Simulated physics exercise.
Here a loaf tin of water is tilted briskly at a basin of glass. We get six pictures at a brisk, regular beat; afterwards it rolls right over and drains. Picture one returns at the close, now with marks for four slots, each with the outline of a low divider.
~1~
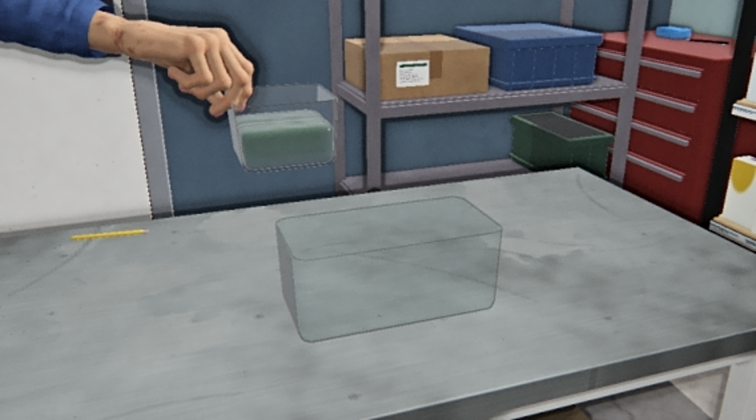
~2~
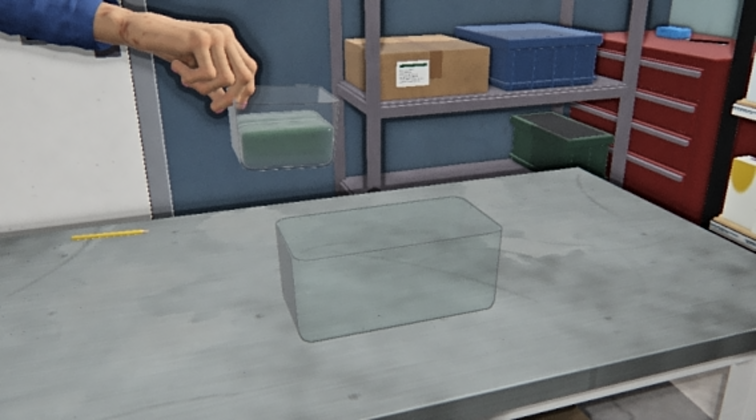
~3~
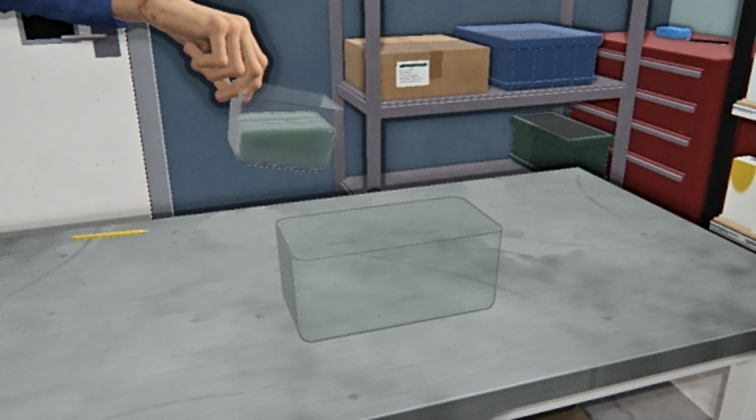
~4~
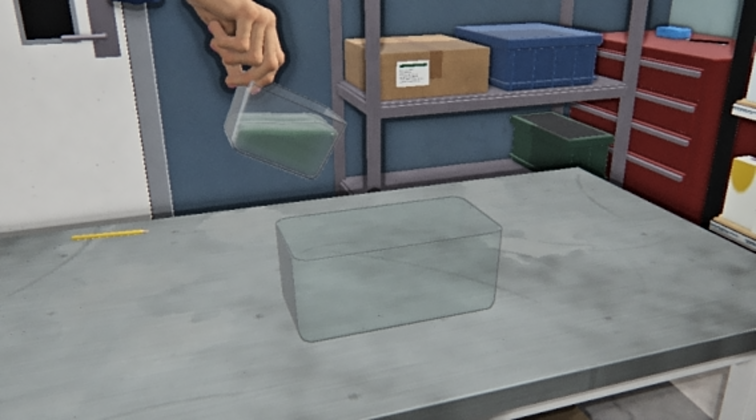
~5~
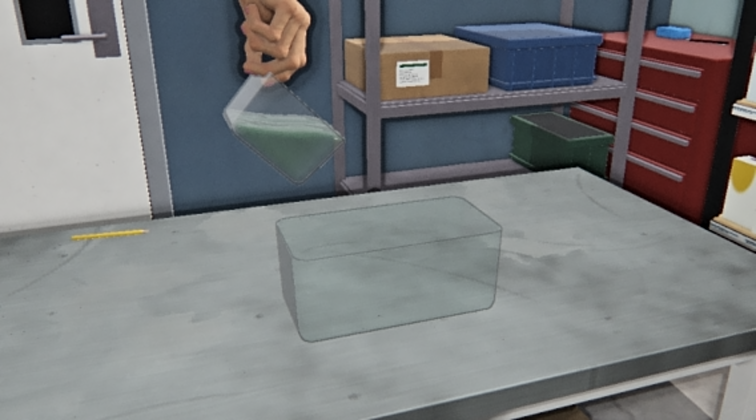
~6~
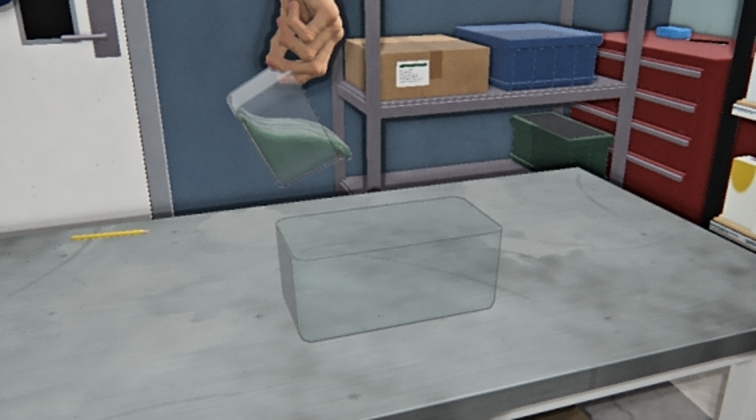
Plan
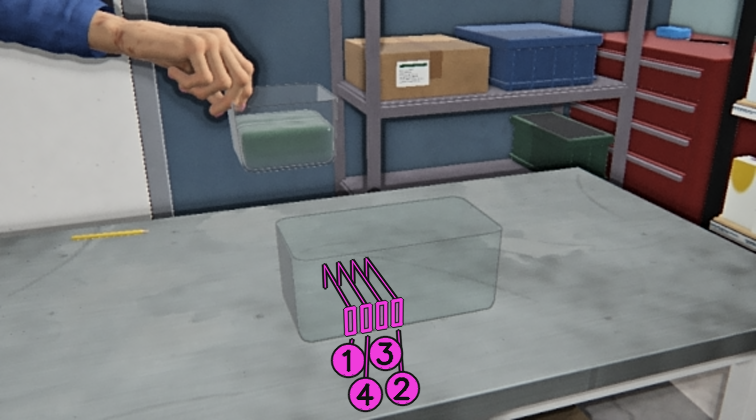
In a workshop, a hand holds a small clear container of green liquid above a glass basin on a grey table, then tilts it briskly rightward until the liquid slopes up to the lip and just over it.
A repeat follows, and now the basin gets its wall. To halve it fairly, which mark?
Position 3 does it best.
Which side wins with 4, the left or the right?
The right side.
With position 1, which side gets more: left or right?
More ends on the right.
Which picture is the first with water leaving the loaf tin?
In picture 6.
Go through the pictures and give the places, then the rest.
Upright, lip at (326, 90); basin from (299, 341) to (493, 304); nothing has left yet.
Tipped about 3°, lip at (328, 93); nothing has left yet.
Tipped about 13°, lip at (332, 101); nothing has left yet.
Tipped about 27°, lip at (336, 114); nothing has left yet.
Tipped about 45°, lip at (336, 131); nothing has left yet.
Tipped about 64°, lip at (330, 148); water is over the lip, down to (341, 150).
On the marked copy, 1 at (352, 339); 2 at (398, 331); 3 at (383, 333); 4 at (367, 336).
For position 1, about 7 % ends left of the wall and 91 % right of it.
For position 2, about 78 % ends left of the wall and 18 % right of it; 4 % is lost outside.
For position 3, about 48 % ends left of the wall and 49 % right of it.
For position 4, about 17 % ends left of the wall and 81 % right of it.
